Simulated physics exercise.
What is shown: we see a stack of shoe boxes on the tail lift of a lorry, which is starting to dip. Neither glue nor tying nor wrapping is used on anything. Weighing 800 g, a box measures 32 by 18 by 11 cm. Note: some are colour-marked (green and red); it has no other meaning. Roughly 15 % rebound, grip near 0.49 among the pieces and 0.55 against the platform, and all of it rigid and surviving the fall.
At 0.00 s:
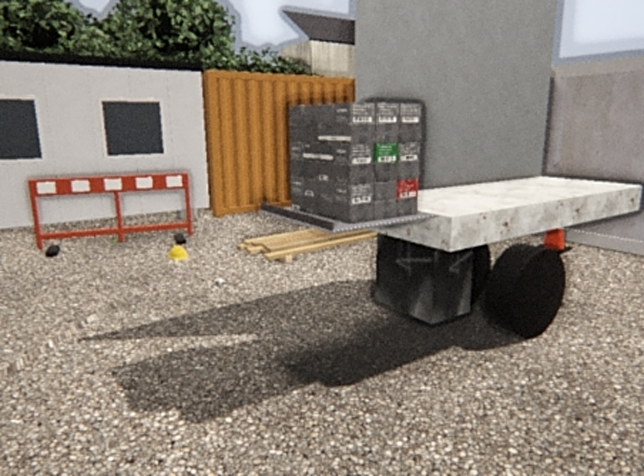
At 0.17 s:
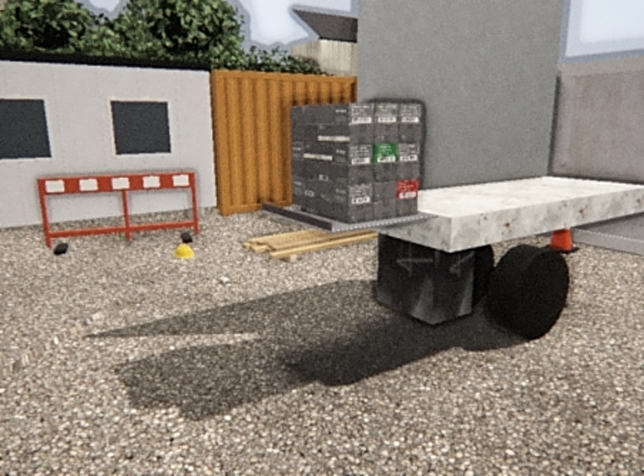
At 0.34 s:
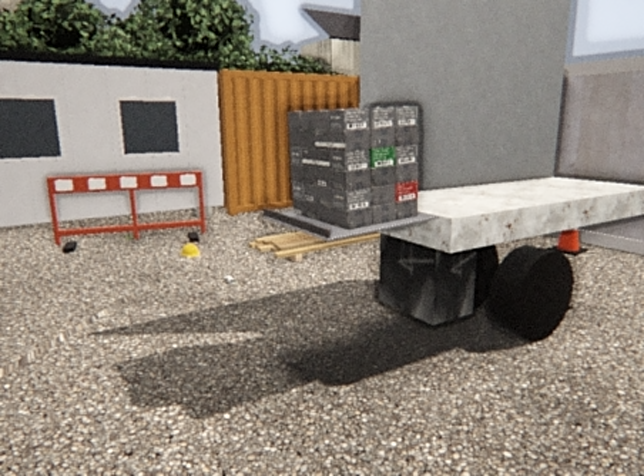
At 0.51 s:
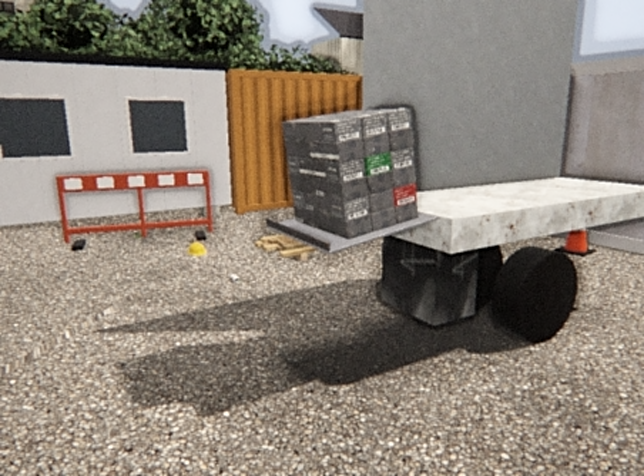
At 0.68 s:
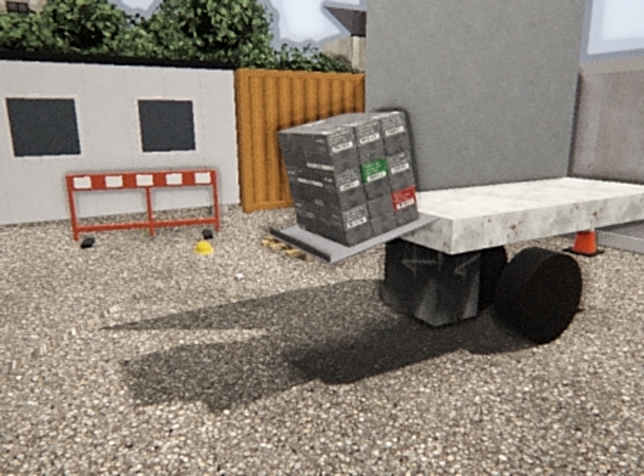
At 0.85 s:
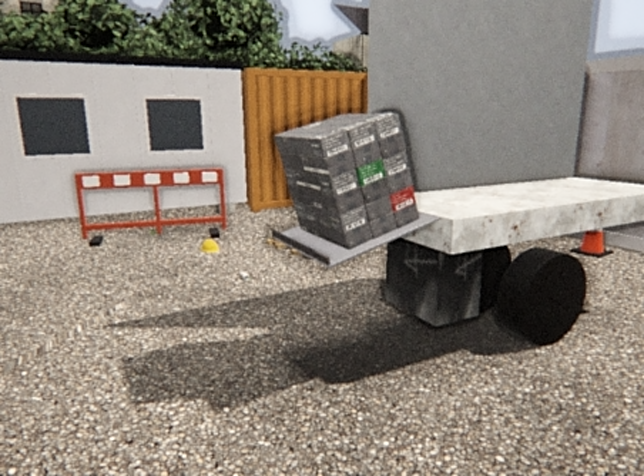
In a gravel yard, a platform at the end of a flatbed tilts down to the left, its stacked dark boxes leaning with it.
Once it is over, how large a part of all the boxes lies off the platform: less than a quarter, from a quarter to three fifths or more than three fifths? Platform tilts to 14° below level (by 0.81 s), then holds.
My guess is the part that ends up off lands in the quarter-to-three-fifths band.
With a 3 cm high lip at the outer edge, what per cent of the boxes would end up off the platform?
You'd get 50 in a hundred.
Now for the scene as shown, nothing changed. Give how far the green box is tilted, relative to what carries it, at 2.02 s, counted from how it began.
Its tilt comes to about 40° at that moment.
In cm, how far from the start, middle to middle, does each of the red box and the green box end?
Red: 10 cm, green: 45 cm.
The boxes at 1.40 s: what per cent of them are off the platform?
10 percent by then.
After 1.14 s, slope 14°; none of the 45 boxes off the platform, 45 disturbed; red box leaning 10°; green box leaning 10°.
After 1.40 s, slope 14°; 5 of the 45 boxes off the platform; green box leaning 30°; red box leaning 27°.
After 1.64 s, slope 14°; 16 of the 45 boxes off the platform; green box leaning 48°, 7 cm lower; red box leaning 20°.
After 2.02 s, slope 14°; 19 of the 45 boxes off the platform; green box leaning 39°, 8 cm lower; red box leaning 18°.
By the end (2.3 s), slope 14°; 19 of the 45 boxes off the platform; green box leaning 39°, 8 cm lower; red box leaning 18°. That is 42 per cent. As the last picture would show them, middles, green box near (324, 202), red box near (390, 198).
